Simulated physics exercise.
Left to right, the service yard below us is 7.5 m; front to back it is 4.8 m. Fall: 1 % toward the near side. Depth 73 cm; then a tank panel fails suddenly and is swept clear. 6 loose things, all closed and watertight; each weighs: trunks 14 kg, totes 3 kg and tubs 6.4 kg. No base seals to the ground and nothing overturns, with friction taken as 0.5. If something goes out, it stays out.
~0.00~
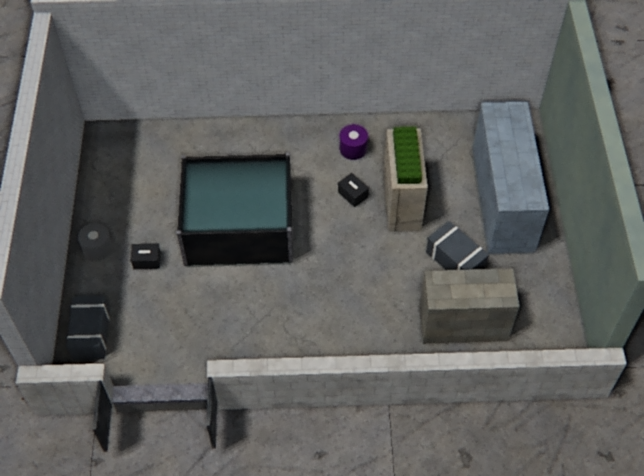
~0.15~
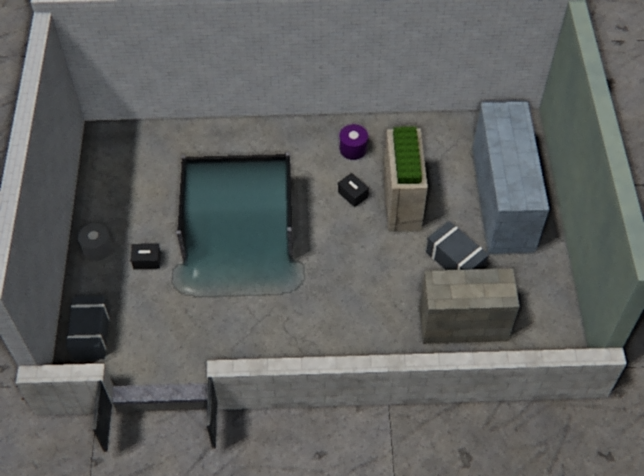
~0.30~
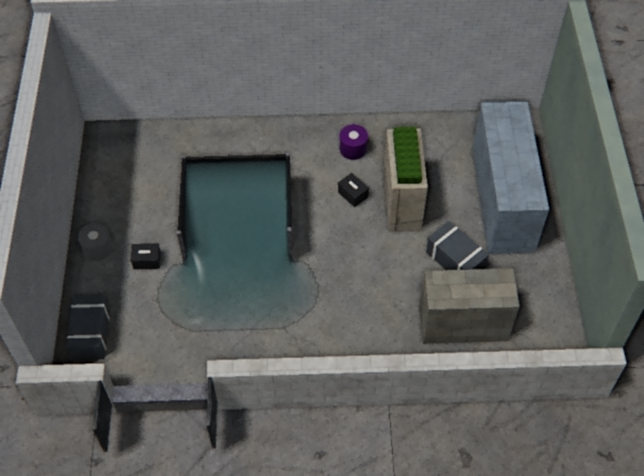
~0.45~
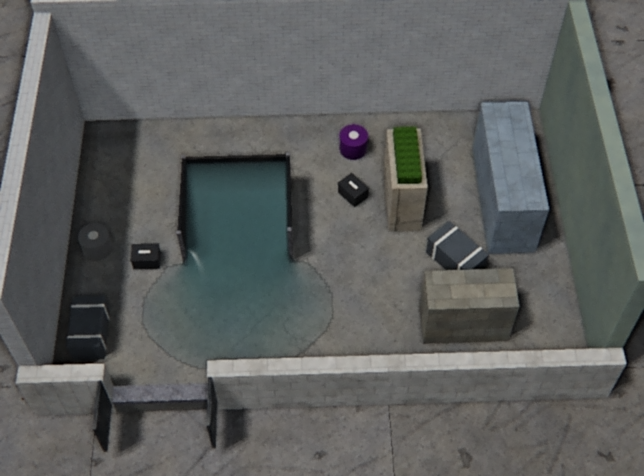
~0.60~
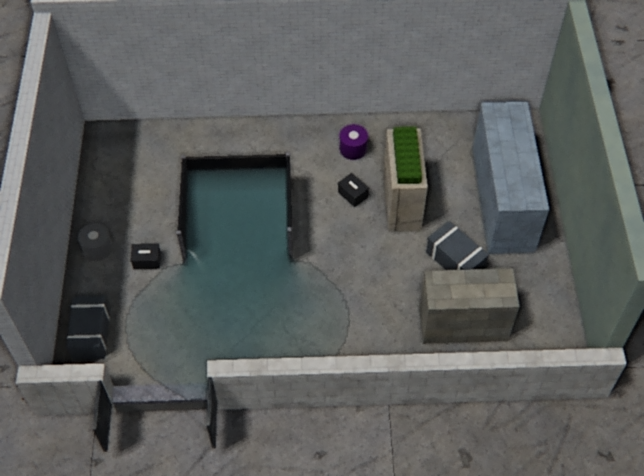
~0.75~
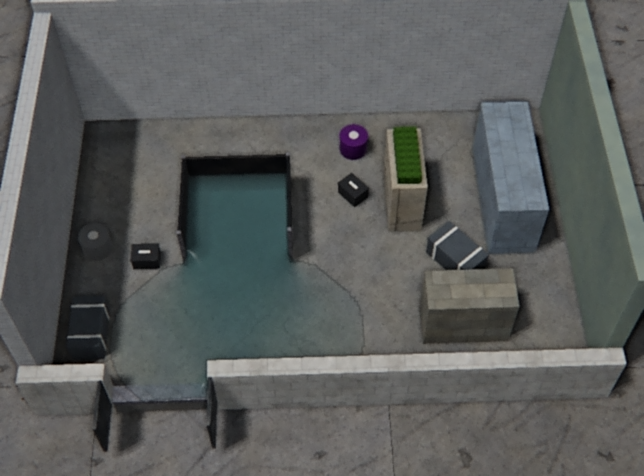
In a walled yard, water pours from an open-fronted tank and spreads across the floor.
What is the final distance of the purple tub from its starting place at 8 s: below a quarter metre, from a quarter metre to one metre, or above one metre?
Below a quarter metre.
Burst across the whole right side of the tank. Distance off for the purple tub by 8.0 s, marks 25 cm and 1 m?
Well, the purple tub is flushed away.
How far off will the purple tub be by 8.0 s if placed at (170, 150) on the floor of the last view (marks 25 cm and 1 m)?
Outcome: It sits still.
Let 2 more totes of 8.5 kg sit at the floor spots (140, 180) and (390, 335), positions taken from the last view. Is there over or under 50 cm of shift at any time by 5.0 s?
As asked, in order: Shy of the mark; clear of the mark.
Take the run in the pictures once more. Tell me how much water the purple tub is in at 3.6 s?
Roughly 0 cm at that moment.
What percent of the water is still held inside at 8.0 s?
62 % or so.
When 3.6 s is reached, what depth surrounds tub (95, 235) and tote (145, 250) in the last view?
Depths: Near 2 cm, then near 0 cm.
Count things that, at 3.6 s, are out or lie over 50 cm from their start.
Tally at that time: 1.
After 1.6 s the purple tub is near (354, 135), 0.0 m from its start, aground; 0 of 6 are out; 0 afloat.
After 3.6 s the purple tub is near (354, 135), 0.0 m from its start, aground; 0 of 6 are out; 0 afloat.
After 5.6 s the purple tub is near (354, 135), 0.0 m from its start, aground; 0 of 6 are out; 1 afloat.
After 8.0 s the purple tub is near (354, 135), 0.0 m from its start, aground; 0 of 6 are out; 1 afloat.
